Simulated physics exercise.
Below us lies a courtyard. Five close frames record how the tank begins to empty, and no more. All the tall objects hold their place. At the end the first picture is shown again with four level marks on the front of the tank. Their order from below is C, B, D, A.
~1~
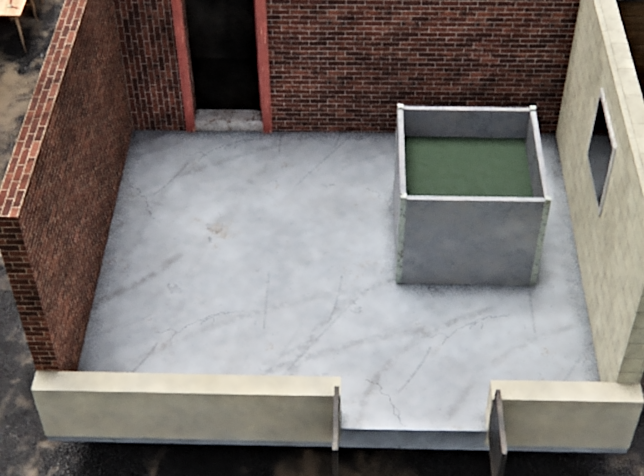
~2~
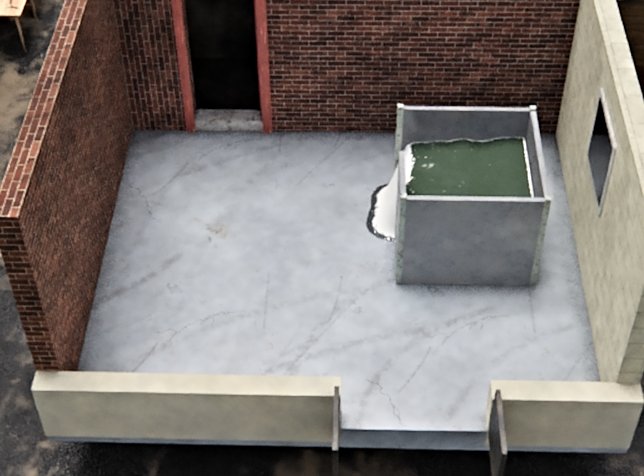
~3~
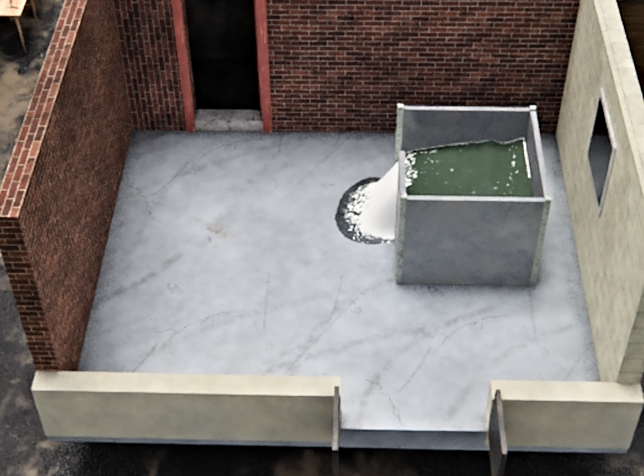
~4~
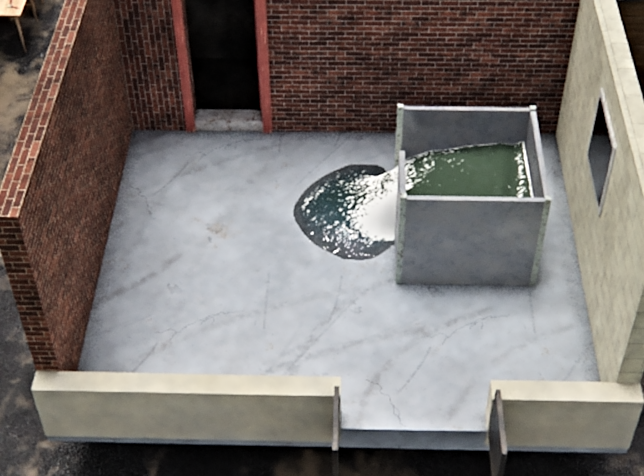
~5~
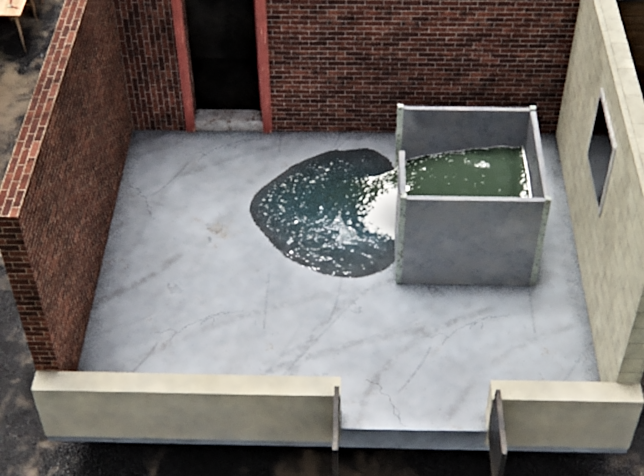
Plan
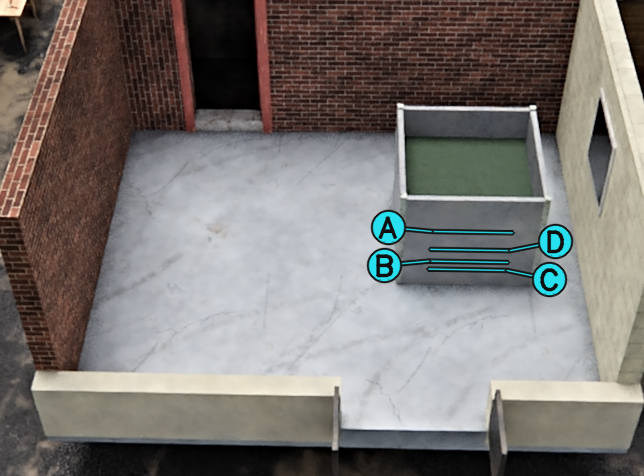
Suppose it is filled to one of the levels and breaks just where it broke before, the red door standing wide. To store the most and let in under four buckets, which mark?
A will do.
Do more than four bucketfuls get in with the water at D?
No.
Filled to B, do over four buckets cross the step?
No.
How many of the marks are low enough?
All four.
In cyan, A at (472, 232); B at (468, 261); C at (467, 269); D at (470, 250); from the bottom up C, B, D, A.
If A is chosen, a bucket or two gets in.
If B is chosen, nothing gets over.
If C is chosen, nothing gets over.
If D is chosen, nothing gets over.
